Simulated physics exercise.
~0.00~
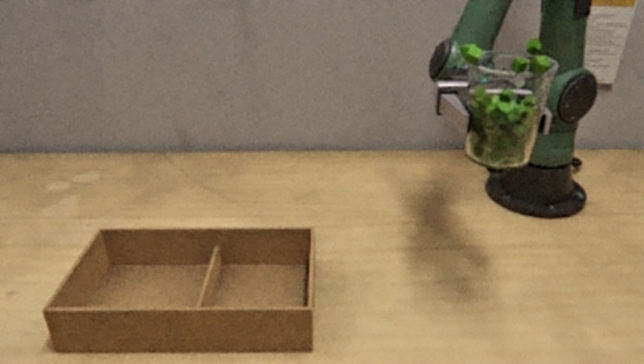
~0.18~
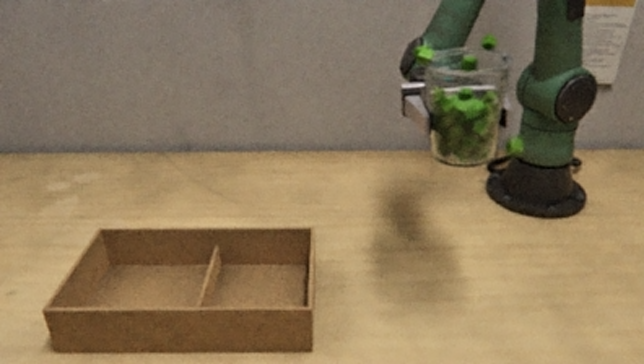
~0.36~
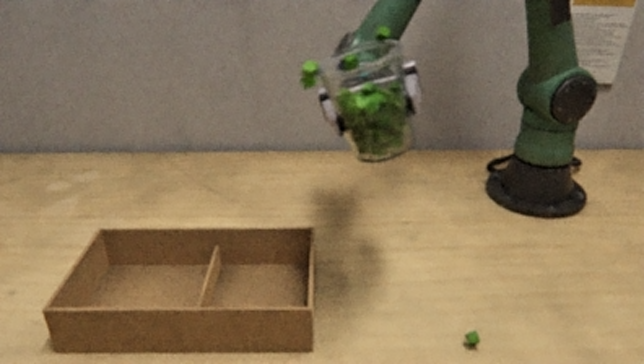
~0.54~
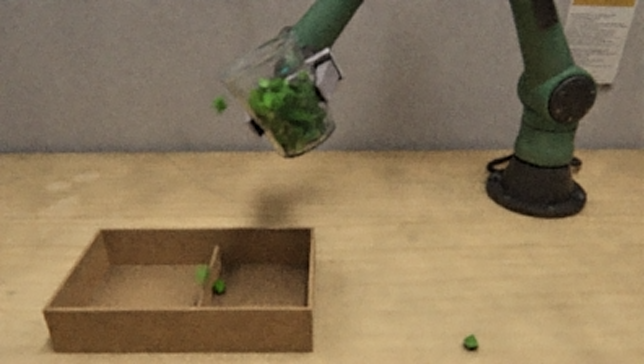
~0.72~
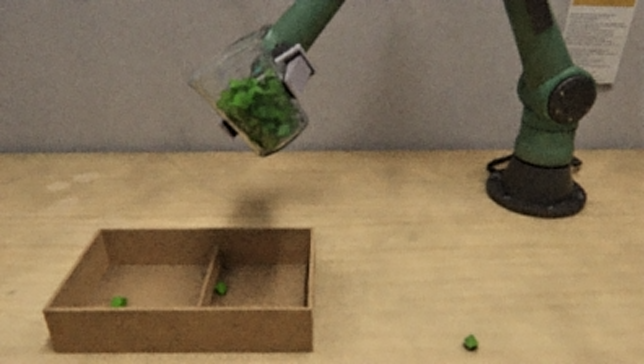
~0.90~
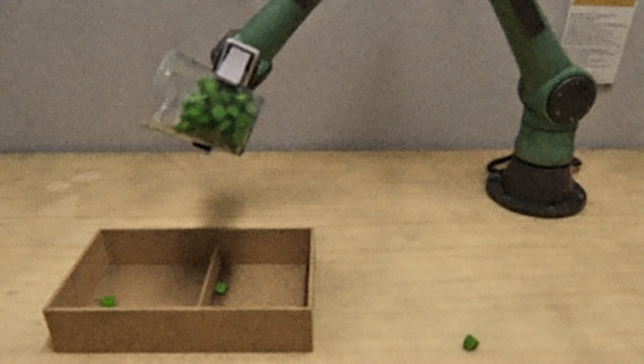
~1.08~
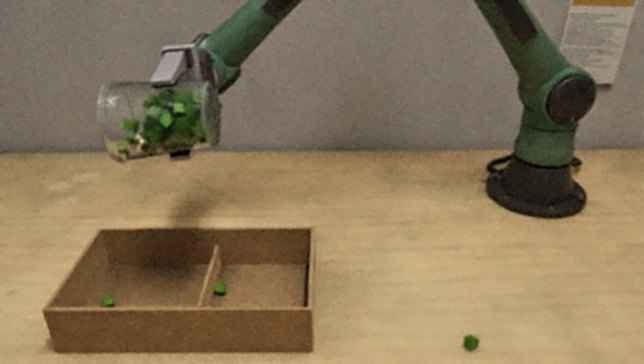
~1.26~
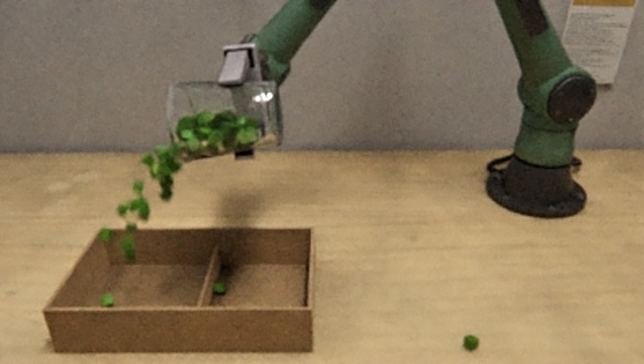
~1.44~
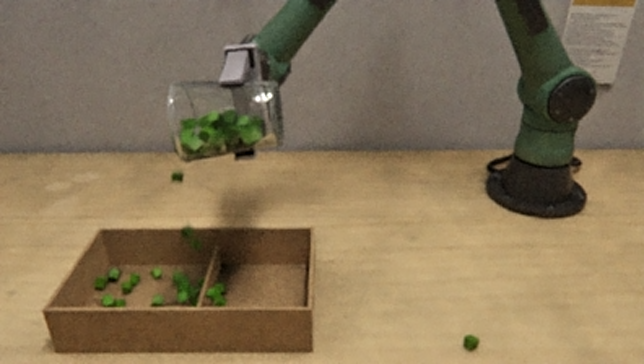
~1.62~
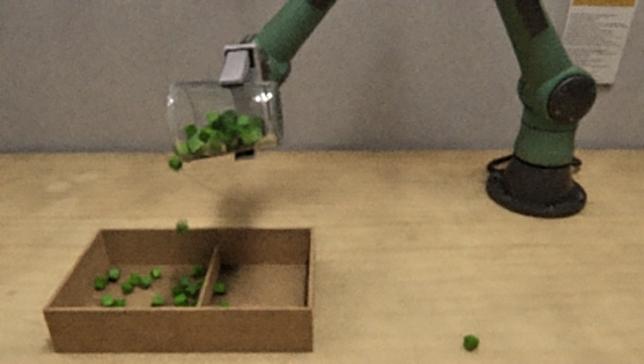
To begin with, a green robot arm holds an upright clear cup heaped with small green vegetable pieces, to the right of a shallow brown box split by a cross wall. The arm swings the cup left, and a piece drops onto the table while a few others fall into the box. As it travels, the cup tips steadily until it lies on its side above the box. It then shifts back to the right as a stream of pieces pours down, mostly into the left part. Finally the cup stays still, a last few pieces dropping, with many still inside it.
